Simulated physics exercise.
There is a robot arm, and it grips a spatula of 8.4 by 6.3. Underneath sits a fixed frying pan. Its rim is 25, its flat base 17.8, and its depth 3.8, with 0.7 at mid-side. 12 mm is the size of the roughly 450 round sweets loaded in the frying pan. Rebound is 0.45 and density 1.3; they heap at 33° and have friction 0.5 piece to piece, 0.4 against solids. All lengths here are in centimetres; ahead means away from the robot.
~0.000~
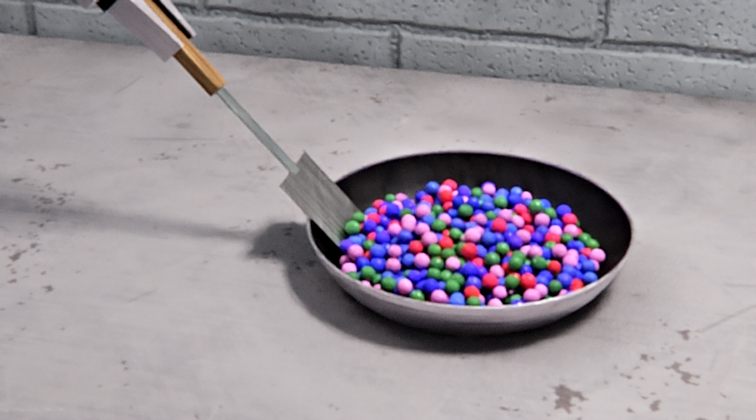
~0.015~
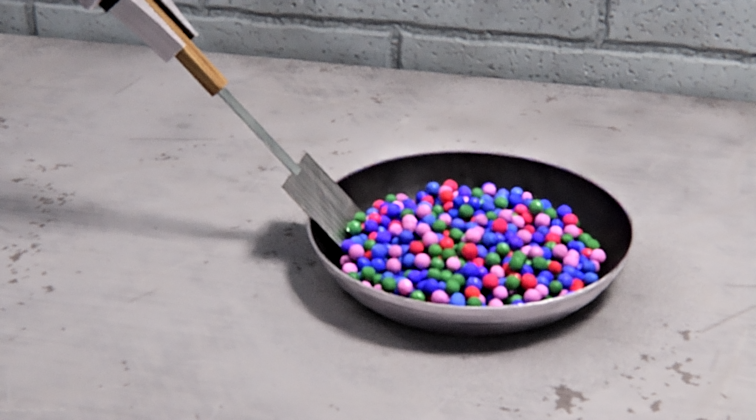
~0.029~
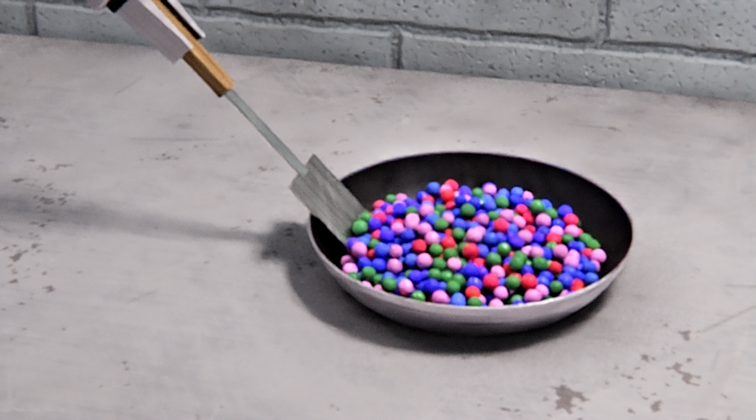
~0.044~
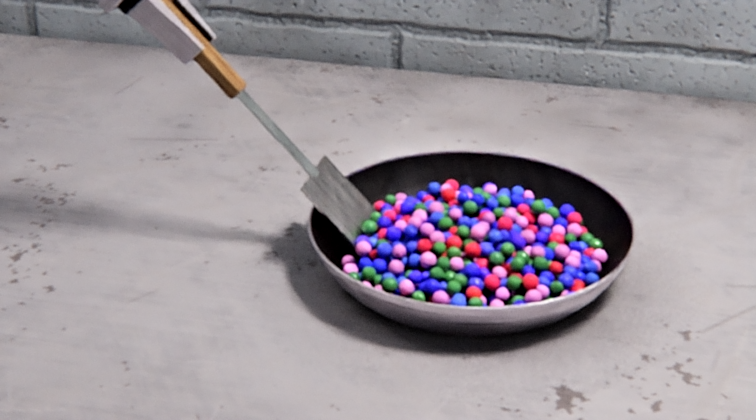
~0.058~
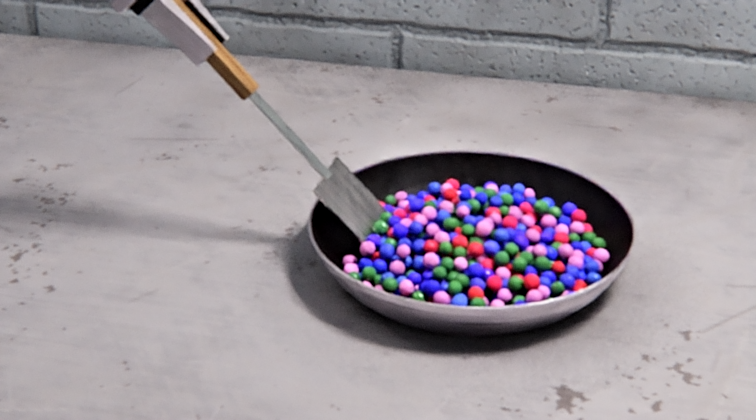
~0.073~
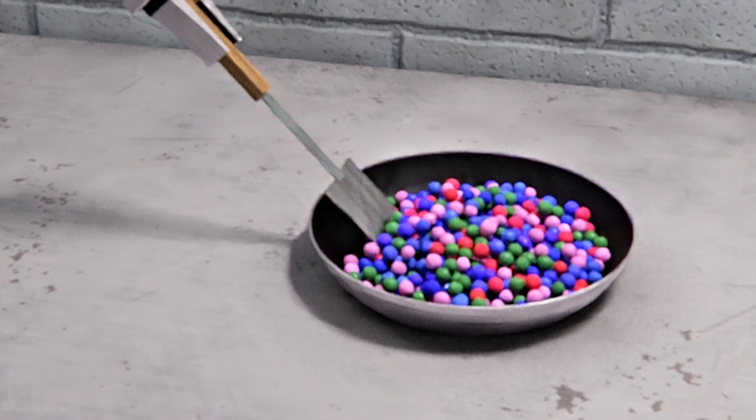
A robot arm slides a spatula slightly right through colourful balls in a frying pan.
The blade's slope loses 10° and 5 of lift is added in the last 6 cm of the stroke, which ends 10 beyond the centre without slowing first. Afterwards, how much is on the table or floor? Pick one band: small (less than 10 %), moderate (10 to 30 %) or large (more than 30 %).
Moderate.
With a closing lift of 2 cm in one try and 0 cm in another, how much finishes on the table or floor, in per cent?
Try one gives about 20 in a hundred, try two about 15 in a hundred.
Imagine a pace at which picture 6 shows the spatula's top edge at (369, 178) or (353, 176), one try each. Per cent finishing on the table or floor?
Try one roughly 25 per cent; try two roughly 25 per cent.
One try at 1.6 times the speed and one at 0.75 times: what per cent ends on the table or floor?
Around 25 per cent, then around 15 per cent, would end on the table or floor.
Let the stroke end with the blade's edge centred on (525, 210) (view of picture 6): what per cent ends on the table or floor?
Around 5 percent ends on the table or floor.
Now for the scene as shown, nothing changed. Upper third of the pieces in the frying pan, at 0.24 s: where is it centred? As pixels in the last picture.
(554, 232).
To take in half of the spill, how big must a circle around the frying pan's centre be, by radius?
Estimate: Near 30 cm.
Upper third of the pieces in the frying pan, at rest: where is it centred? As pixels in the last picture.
Pixel estimate: About (565, 250).
After 0.16 s, sloping 47°, highest piece 5 above the table; 447 in the frying pan.
After 0.24 s, sloping 44°, highest piece 7 above the table; 447 in the frying pan.
After 0.48 s, sloping 37°, highest piece 5 above the table; 374 in the frying pan, 67 on the table or floor, 6 on the blade or in flight.
After 1.53 s, sloping 37°, highest piece 5 above the table; 374 in the frying pan, 73 on the table or floor.
At rest, 374 in the frying pan, 73 on the table or floor. That is 16 % on the table or floor.
